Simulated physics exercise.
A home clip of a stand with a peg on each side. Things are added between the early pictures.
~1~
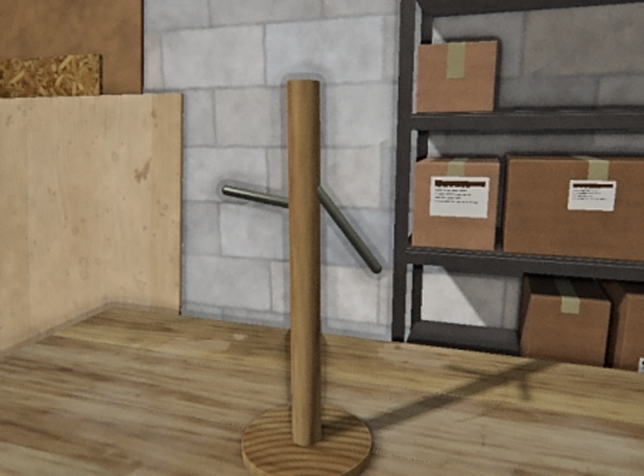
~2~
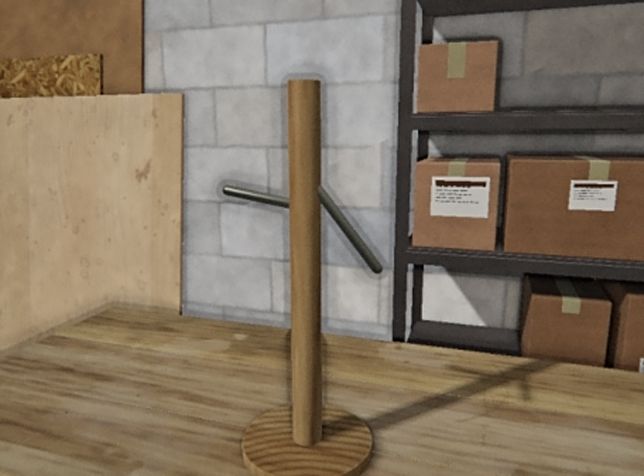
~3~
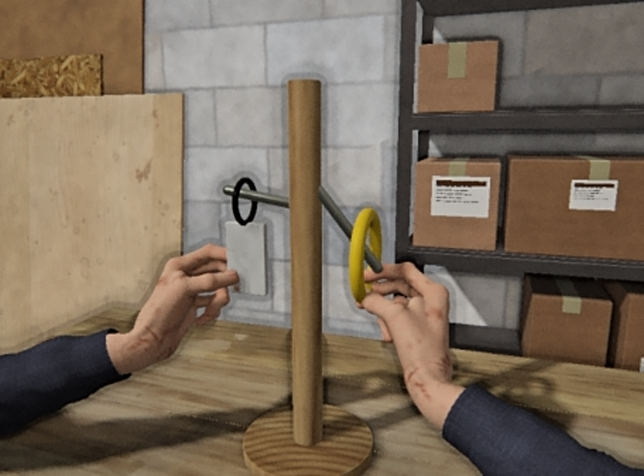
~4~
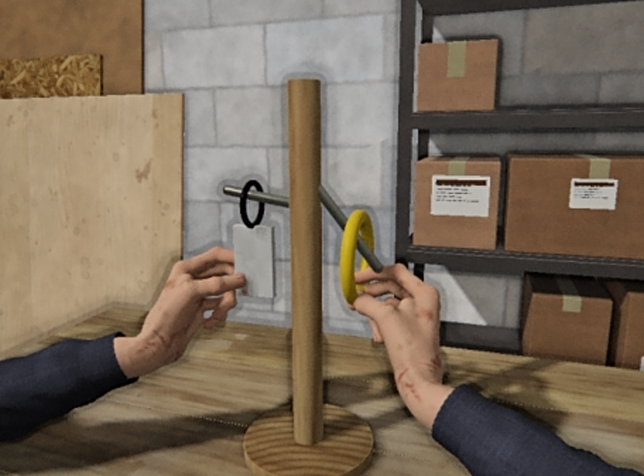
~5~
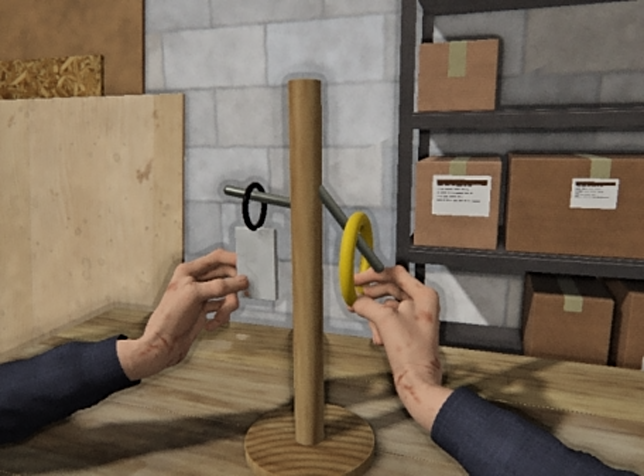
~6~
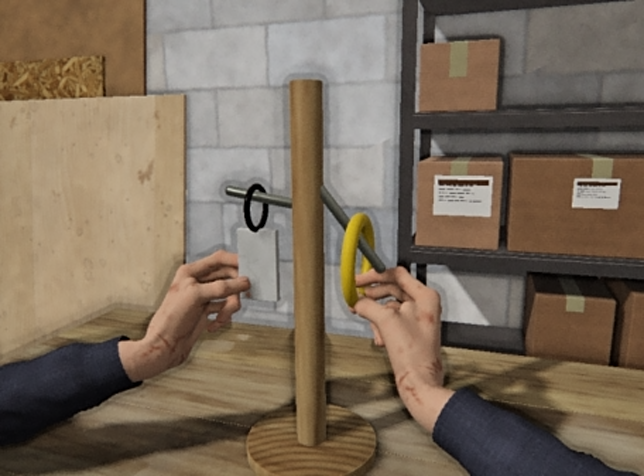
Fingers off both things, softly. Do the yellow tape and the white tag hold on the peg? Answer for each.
The yellow tape drops to the table, the white tag remains hooked.
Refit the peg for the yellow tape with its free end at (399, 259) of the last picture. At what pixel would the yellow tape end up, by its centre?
Resting at (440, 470).
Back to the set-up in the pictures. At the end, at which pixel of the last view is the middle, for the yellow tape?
Roughly at (372, 445).
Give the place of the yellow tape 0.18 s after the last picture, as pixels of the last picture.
Near (380, 317).
Then, 0.18 s later than the last frame, yellow tape tilted by 43° near (380, 317); white tag at rest near (258, 244).
Then, 0.30 s later than the last frame, yellow tape dropping near (412, 458); white tag at rest near (258, 244).
Then, 0.48 s later than the last frame, yellow tape dropping near (376, 442); white tag at rest near (259, 244).
When it is over, the yellow tape falls off, near (372, 445); the white tag stays on its peg, near (260, 244).
